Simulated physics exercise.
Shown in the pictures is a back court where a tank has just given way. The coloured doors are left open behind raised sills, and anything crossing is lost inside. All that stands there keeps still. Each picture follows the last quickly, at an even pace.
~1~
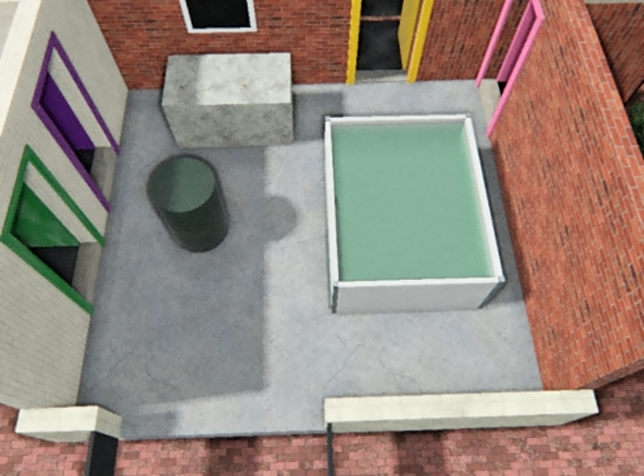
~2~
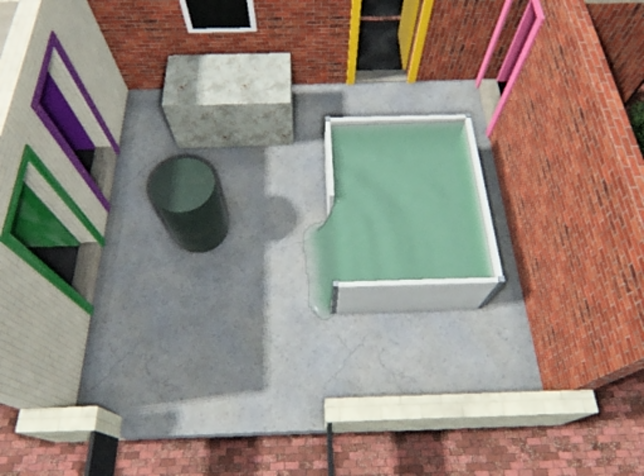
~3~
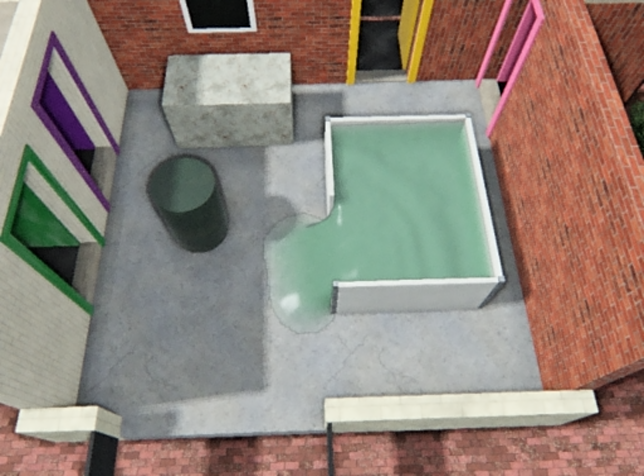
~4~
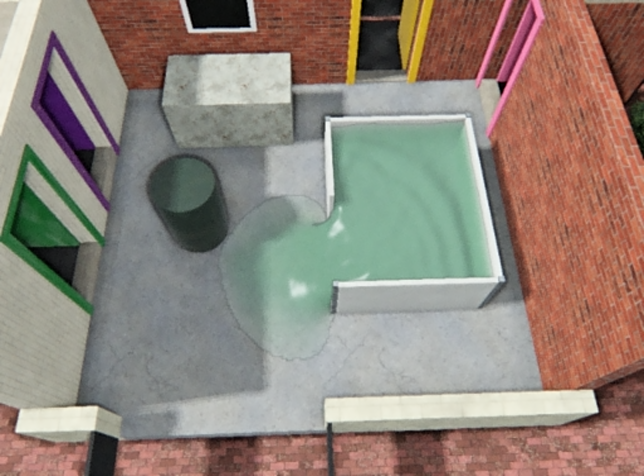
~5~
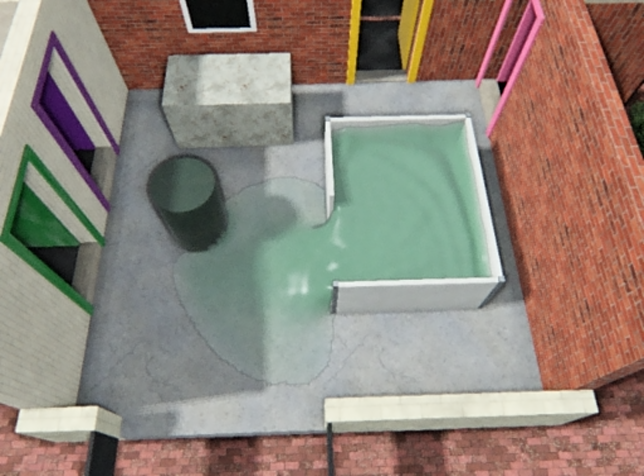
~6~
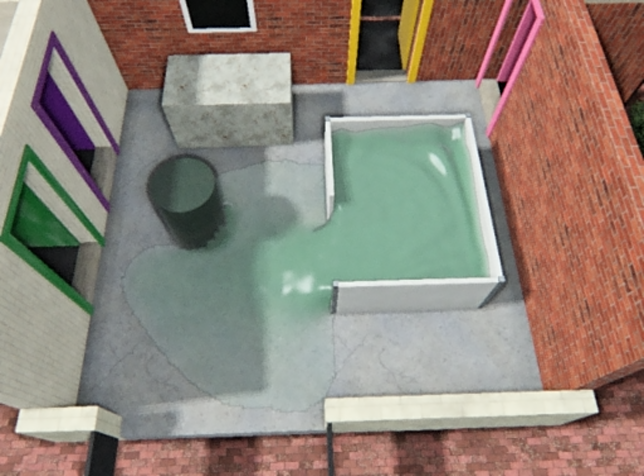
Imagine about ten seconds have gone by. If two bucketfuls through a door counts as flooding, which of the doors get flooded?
The purple door does not get flooded; the green door gets flooded; the pink door does not get flooded; the yellow door does not get flooded.
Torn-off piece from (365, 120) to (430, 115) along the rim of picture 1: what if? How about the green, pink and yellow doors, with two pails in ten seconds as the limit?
The green door remains below, the pink door exceeds the limit, the yellow door exceeds the limit.
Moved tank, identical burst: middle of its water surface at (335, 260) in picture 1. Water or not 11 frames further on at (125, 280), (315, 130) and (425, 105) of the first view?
Going through them in that order: Waterlogged, still bare and still bare.
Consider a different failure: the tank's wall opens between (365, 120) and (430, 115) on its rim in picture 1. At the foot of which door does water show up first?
My pick: The yellow one.
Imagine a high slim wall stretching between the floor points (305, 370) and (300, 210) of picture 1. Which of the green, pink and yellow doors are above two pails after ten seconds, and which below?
Log - green: Below the line; pink: Below the line; yellow: Above the line.
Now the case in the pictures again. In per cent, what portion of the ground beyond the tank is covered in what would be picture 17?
It comes out near 50 percent.
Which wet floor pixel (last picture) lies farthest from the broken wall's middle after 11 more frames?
The front tops out at about (129, 90).
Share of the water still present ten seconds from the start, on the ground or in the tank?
Roughly 52 per cent.
A moment on, water covers 40 % of the floor; the purple door not reached, the green door over two buckets in, the pink door not reached, the yellow door not reached.
Next, water covers 50 % of the floor; the purple door wet at the sill, nothing in, the green door far over two buckets in, the pink door not reached, the yellow door not reached.
Then, water covers 60 % of the floor; the purple door wet at the sill, nothing in, the green door far over two buckets in, the pink door not reached, the yellow door not reached.
Later, water covers 75 % of the floor; the purple door wet at the sill, nothing in, the green door far over two buckets in, the pink door wet at the sill, nothing in, the yellow door wet at the sill, nothing in.
In the end, water covers 85 % of the floor; the purple door wet at the sill, nothing in, the green door far over two buckets in, the pink door wet at the sill, nothing in, the yellow door under two buckets in.
